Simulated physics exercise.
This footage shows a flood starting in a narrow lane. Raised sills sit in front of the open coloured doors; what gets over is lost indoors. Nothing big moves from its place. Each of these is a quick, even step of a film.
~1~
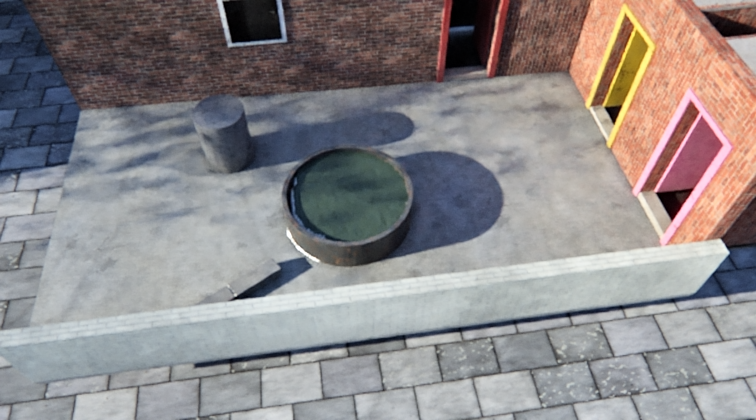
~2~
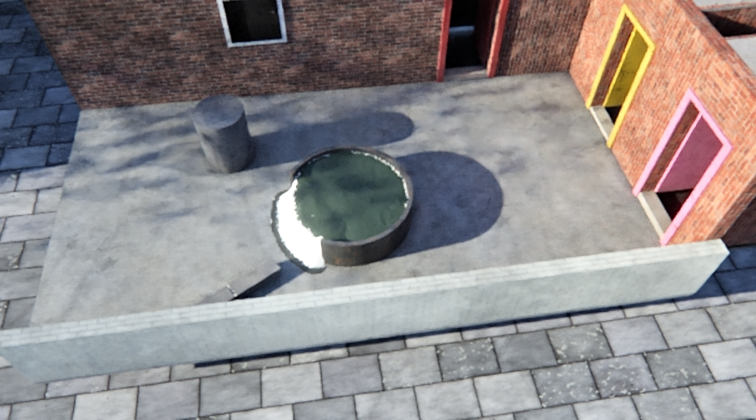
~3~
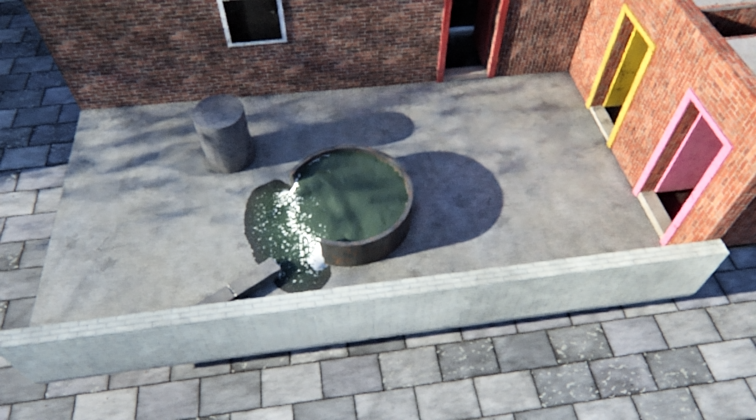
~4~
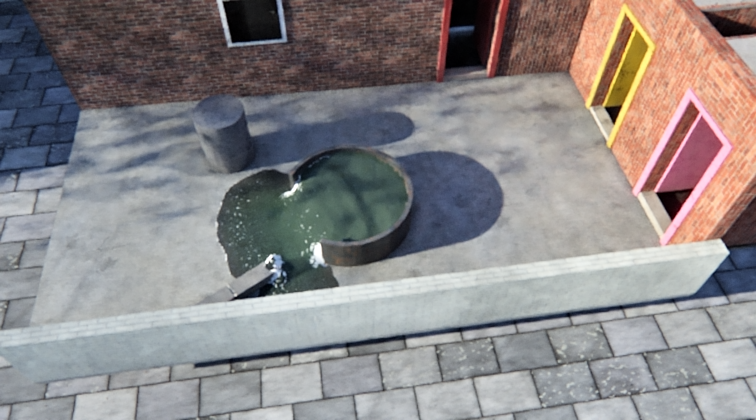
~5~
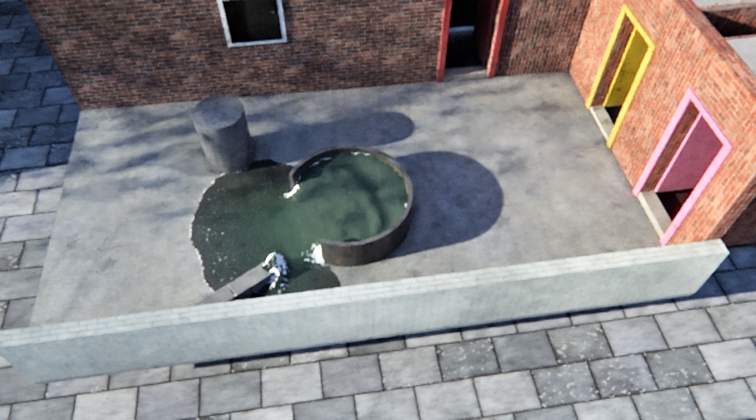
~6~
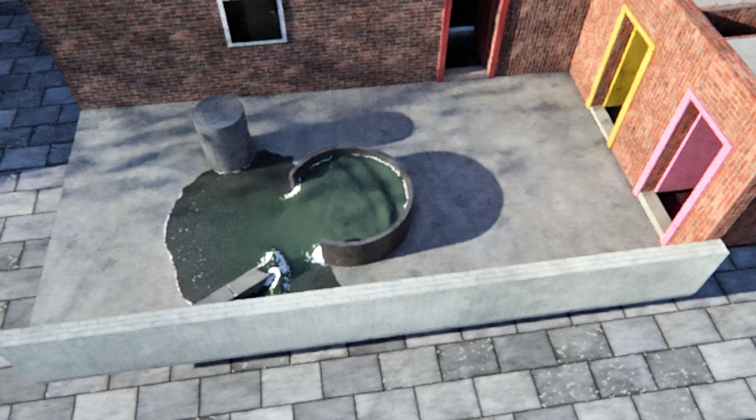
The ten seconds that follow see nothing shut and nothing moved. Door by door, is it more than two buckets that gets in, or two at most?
One by one: The red door will respect the limit; the yellow door will respect the limit; the pink door will respect the limit.
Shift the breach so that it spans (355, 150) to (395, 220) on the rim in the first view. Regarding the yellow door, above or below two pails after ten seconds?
In that case the yellow door crosses the line.
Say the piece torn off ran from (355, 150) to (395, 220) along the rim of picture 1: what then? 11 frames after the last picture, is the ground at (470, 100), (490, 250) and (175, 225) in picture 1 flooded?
Submerged, submerged, bone-dry.
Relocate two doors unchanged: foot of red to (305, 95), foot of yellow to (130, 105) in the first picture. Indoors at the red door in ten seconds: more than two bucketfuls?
I'd say the red one admits less.
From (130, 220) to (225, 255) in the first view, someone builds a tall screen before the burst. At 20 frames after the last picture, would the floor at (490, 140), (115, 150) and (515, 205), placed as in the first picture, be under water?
First spared, then soaked, then spared.
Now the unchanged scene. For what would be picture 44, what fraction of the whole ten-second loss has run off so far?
Something close to 85 percent by that point.
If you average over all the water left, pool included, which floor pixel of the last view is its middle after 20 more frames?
Roughly (268, 238).
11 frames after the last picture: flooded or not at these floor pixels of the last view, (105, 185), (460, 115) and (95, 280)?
Point by point: Inundated, not yet wet, inundated.
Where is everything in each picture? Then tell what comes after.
The first picture shows the pool at (348, 195) is whole and still.
In the second picture, the front is at a hidden place, out from the gap at (292, 226).
In the third picture, the front is at (308, 288), out from the gap at (293, 228).
In the fourth picture, the front is at a hidden place, out from the gap at (293, 229).
In the fifth picture, the front is at a hidden place, out from the gap at (293, 229).
In the sixth picture, water pours out at (293, 229) and has run to (191, 192).
A moment on, water covers 20 % of the floor; the red door not reached, the yellow door not reached, the pink door not reached.
Next, water covers 30 % of the floor; the red door not reached, the yellow door not reached, the pink door not reached.
Then, water covers 40 % of the floor; the red door not reached, the yellow door not reached, the pink door not reached.
Later, water covers 50 % of the floor; the red door not reached, the yellow door not reached, the pink door not reached.
In the end, water covers 50 % of the floor; the red door not reached, the yellow door wet at the sill, nothing in, the pink door wet at the sill, nothing in.
